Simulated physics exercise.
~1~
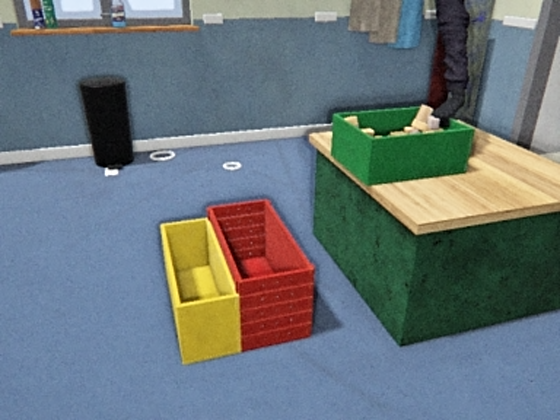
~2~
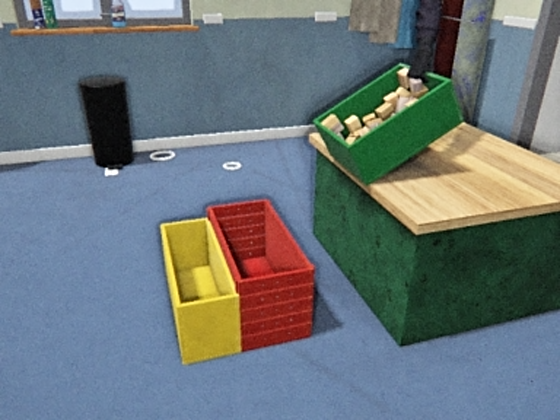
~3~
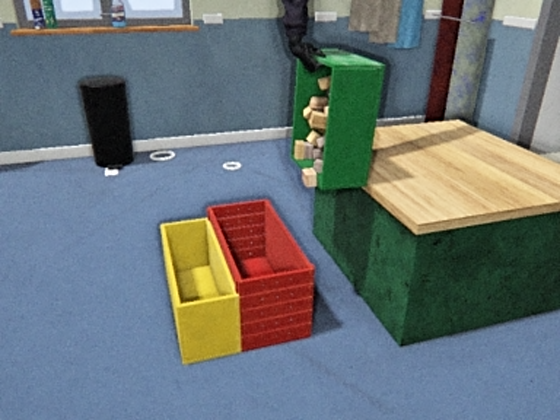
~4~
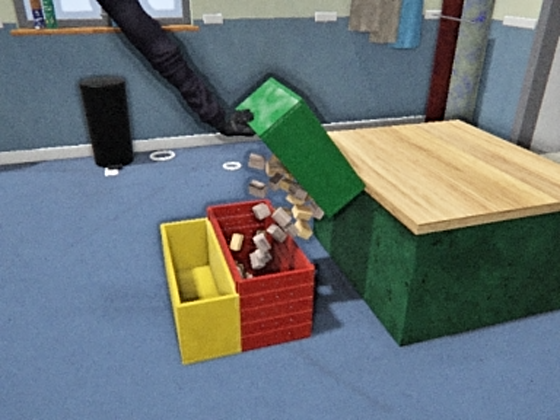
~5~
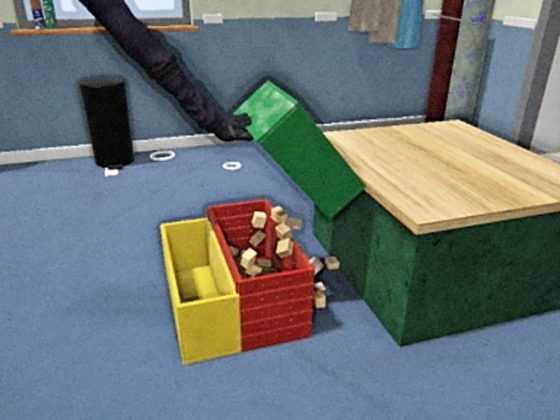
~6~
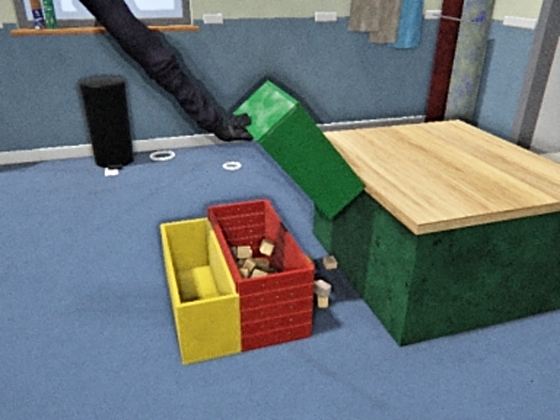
In a room with a blue floor, a dark arm tipped a green crate of wooden blocks over the left edge of a bench, spilling them downward until most landed in the red box, while some dropped on the floor beside it and the yellow trough stayed empty.
